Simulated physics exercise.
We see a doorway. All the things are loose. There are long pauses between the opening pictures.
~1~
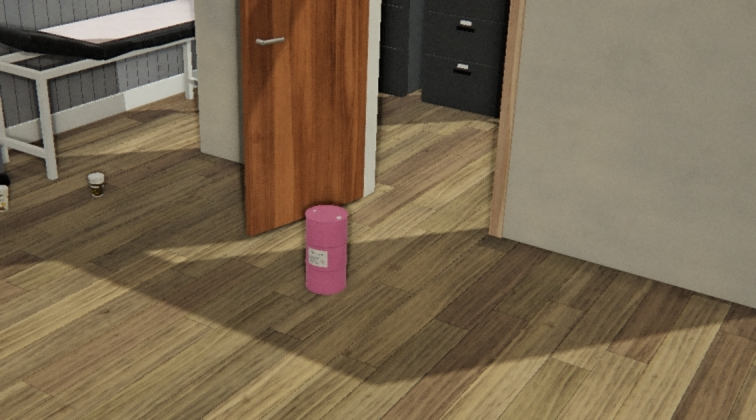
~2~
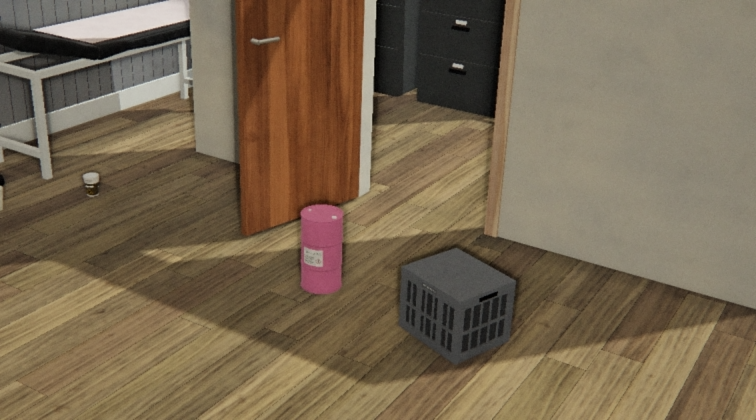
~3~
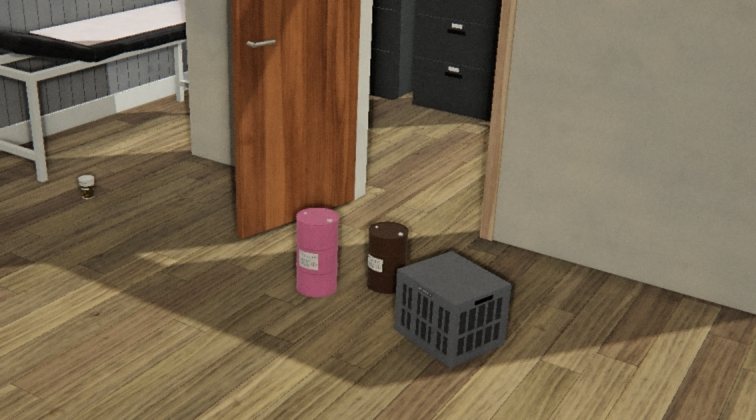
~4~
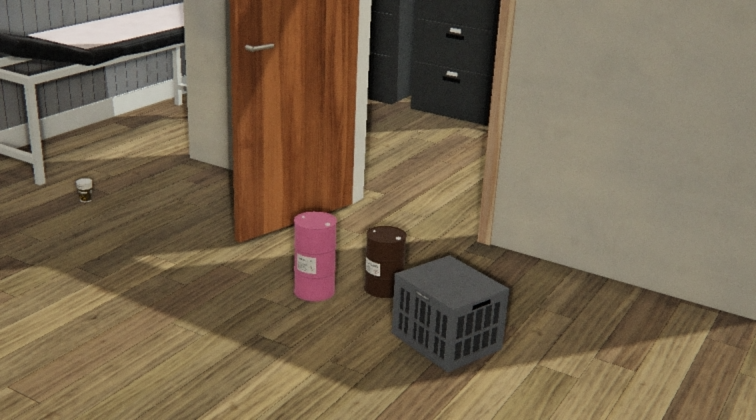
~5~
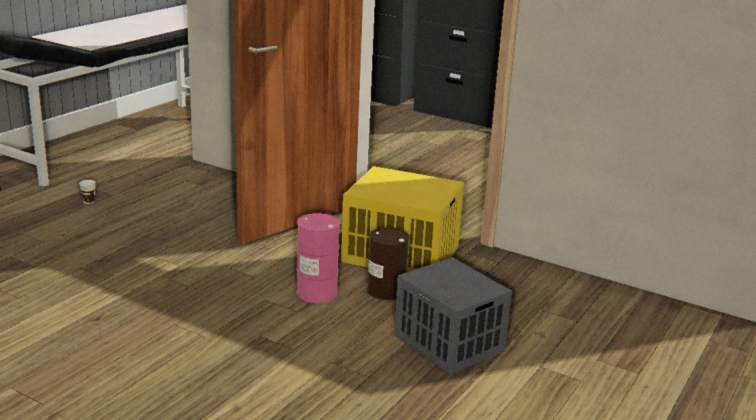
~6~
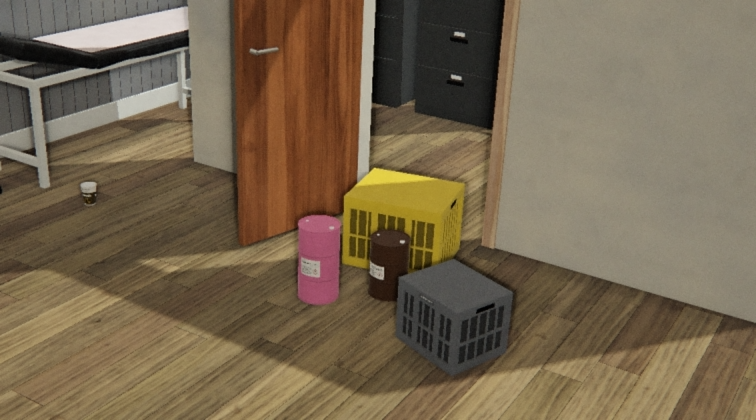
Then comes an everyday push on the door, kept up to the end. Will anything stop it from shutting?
As it turns out, it jams.
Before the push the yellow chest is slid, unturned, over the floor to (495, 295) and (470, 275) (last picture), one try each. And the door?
First try: It shuts; second try: It stops short.
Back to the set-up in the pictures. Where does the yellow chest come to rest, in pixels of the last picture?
Near (420, 223).
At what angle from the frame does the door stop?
Some 55° open.
Then, 0.70 s later than the last frame, open by 89°.
Then, 1.10 s later than the last frame, open by 71°.
Then, 1.50 s later than the last frame, open by 58°; yellow chest moved a little near (416, 223).
When it is over, open by 56°; all 4 as before. End places, in pixels of the last picture, yellow chest near (420, 223).
